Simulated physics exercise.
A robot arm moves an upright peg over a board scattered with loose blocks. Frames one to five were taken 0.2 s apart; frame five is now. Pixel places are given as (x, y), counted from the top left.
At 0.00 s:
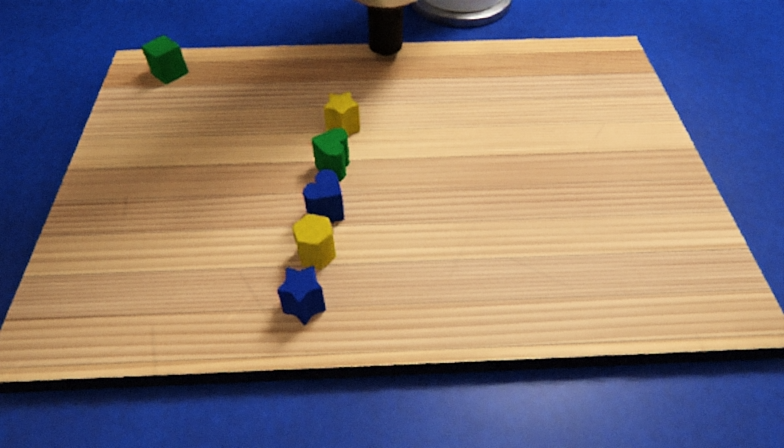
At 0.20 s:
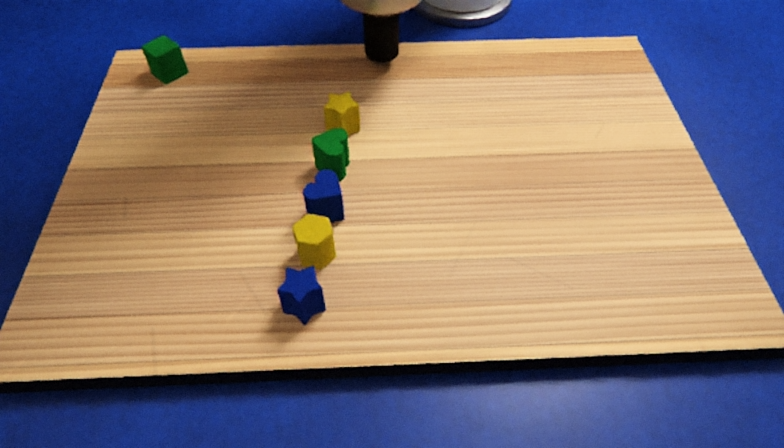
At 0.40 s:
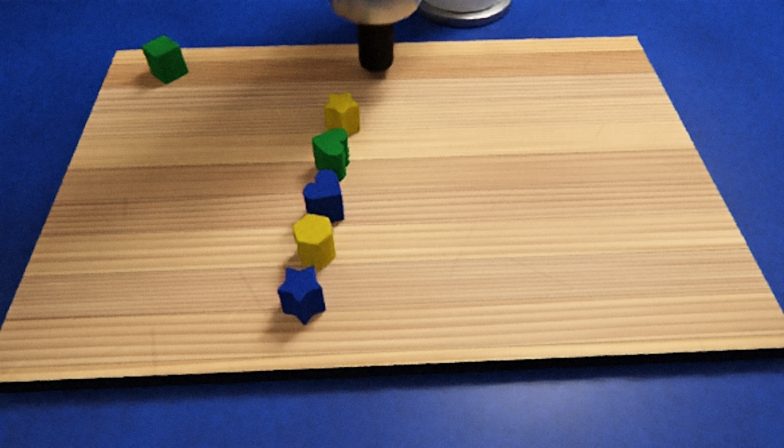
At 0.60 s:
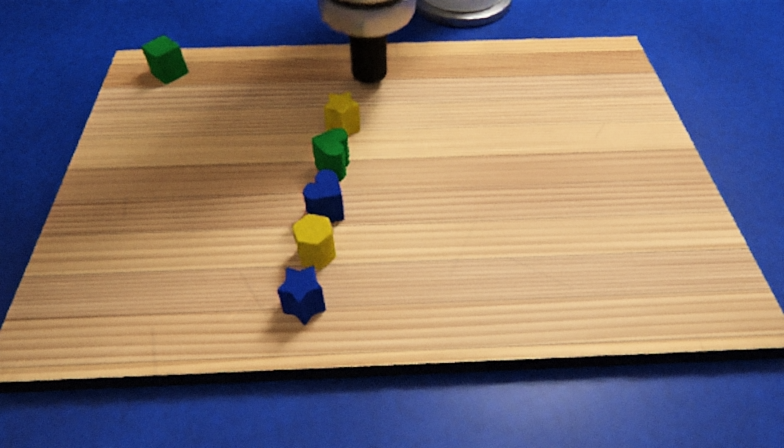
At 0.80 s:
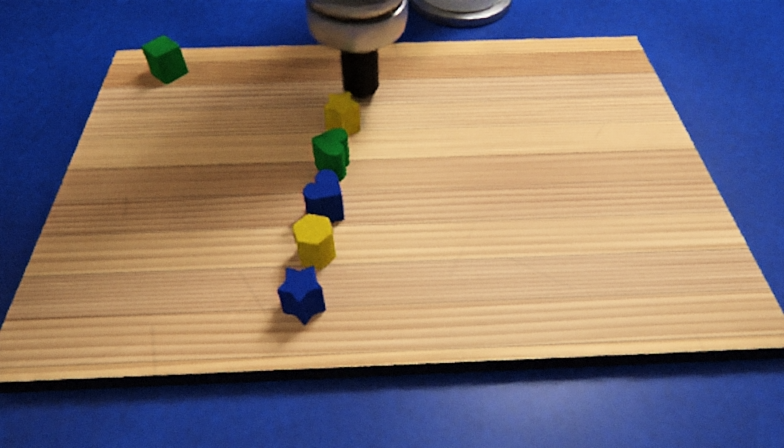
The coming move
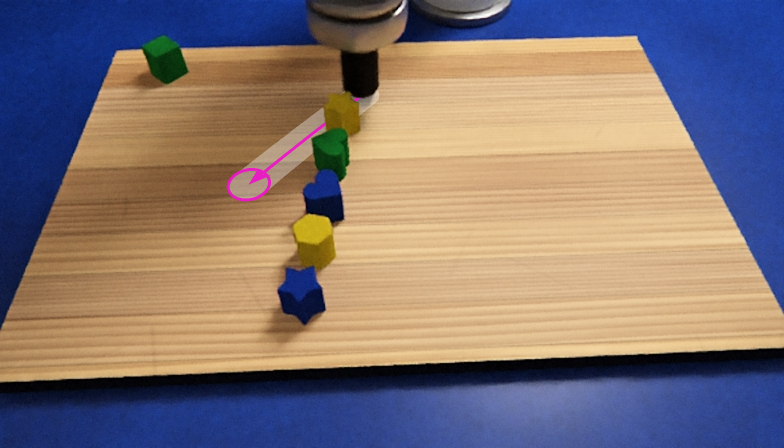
A black peg on a robot arm moves over a pale wooden board on a blue surface, seen from above at an angle by a still camera. A yellow star, green heart, blue heart, yellow six-sided block and blue star form a slightly slanting line left of centre, with a green block at upper left. From the top edge, the peg moves slowly down and slightly left to beside the yellow star, while the blocks stay still.
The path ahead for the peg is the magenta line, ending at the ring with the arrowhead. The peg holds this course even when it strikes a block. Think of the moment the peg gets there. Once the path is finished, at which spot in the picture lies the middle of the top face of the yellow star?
It comes to (334, 119).
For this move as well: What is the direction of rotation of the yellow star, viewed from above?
Rotates counter-clockwise.
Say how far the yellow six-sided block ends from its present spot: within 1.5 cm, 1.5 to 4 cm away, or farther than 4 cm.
Displacement: Within 1.5 cm.
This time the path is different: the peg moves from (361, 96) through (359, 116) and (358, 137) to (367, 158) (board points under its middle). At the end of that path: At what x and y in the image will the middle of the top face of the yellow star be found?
It will likely be found at (326, 125).
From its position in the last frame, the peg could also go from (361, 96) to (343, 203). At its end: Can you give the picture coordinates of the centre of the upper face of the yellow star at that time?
I predict (312, 135).
The line goes from (361, 96) to (249, 184).
On the path given first. One third of the way, peg at (325, 115); yellow star at (338, 115), turned 25° anticlockwise.
Two thirds of the way, peg at (287, 145); yellow star at (334, 119), turned 55° anticlockwise.
At the end, peg at (247, 177); yellow six-sided block unmoved; green heart unmoved; yellow star at (334, 119), turned 55° anticlockwise.
